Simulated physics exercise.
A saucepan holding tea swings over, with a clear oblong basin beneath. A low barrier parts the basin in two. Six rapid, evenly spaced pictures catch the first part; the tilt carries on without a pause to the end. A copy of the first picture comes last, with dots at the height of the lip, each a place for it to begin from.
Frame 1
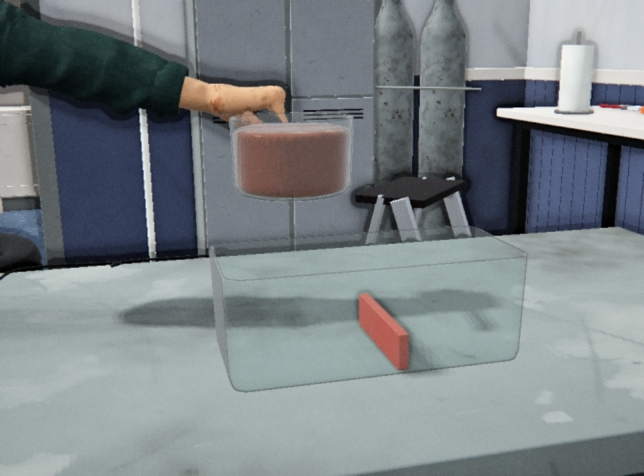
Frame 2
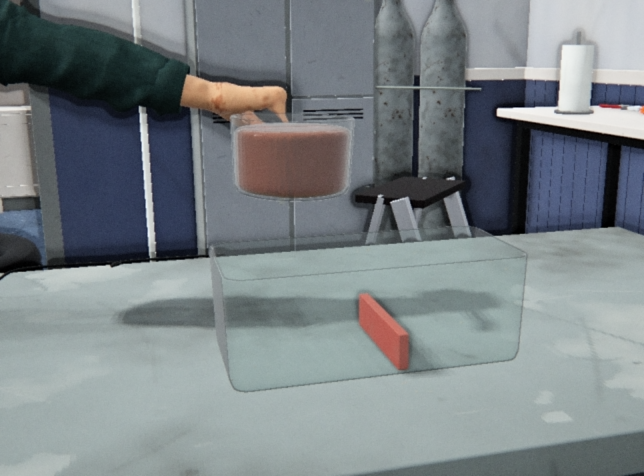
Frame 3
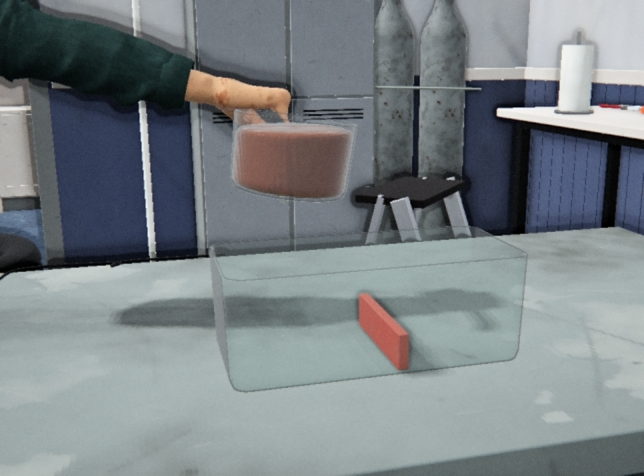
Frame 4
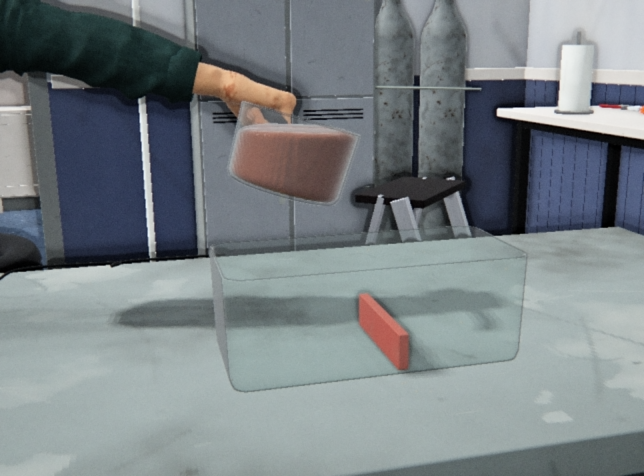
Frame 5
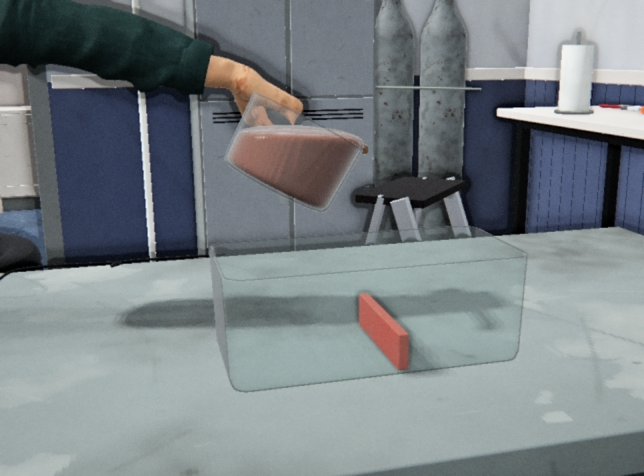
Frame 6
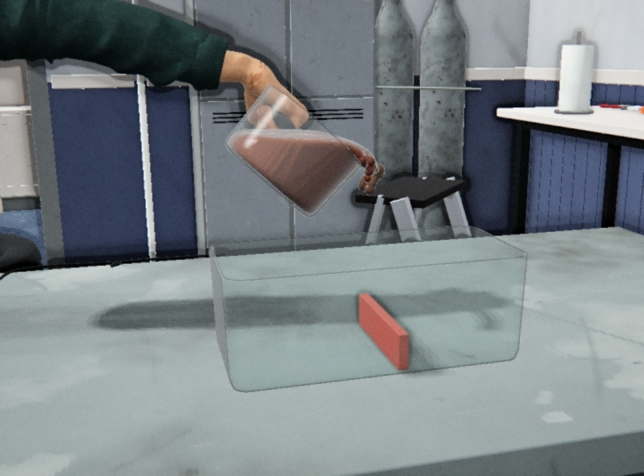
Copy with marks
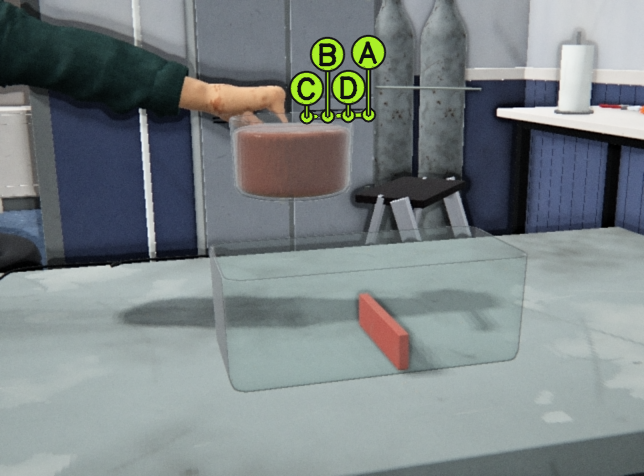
At first, a hand holds a clear container of brownish liquid upright above a transparent rectangular basin with a low red barrier inside. The hand then tilts the container steadily to the right, the liquid shifting toward its lip, until a small brown stream curls over the right edge.
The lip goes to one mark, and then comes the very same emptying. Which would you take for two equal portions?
Go for B.
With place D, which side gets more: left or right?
More ends on the right.
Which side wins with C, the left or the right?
The left side.
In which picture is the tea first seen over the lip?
Picture 5.
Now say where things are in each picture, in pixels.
In the first picture, upright, lip at (348, 115); basin from (230, 390) to (516, 356); top of the wall at (382, 312); nothing has left yet.
In the second picture, tipped about 2°, lip at (349, 117); nothing has left yet.
In the third picture, tipped about 8°, lip at (352, 123); nothing has left yet.
In the fourth picture, tipped about 17°, lip at (355, 133); nothing has left yet.
In the fifth picture, tipped about 29°, lip at (357, 147); tea is over the lip, down to (357, 147).
In the sixth picture, tipped about 43°, lip at (356, 163); tea is over the lip, down to (366, 189).
On the marked copy, A at (368, 114); B at (327, 116); C at (306, 116); D at (348, 115).
Choosing A, about 12 % ends left of the wall and 87 % right of it.
Choosing B, about 54 % ends left of the wall and 45 % right of it.
Choosing C, about 79 % ends left of the wall and 19 % right of it.
Choosing D, about 31 % ends left of the wall and 69 % right of it.
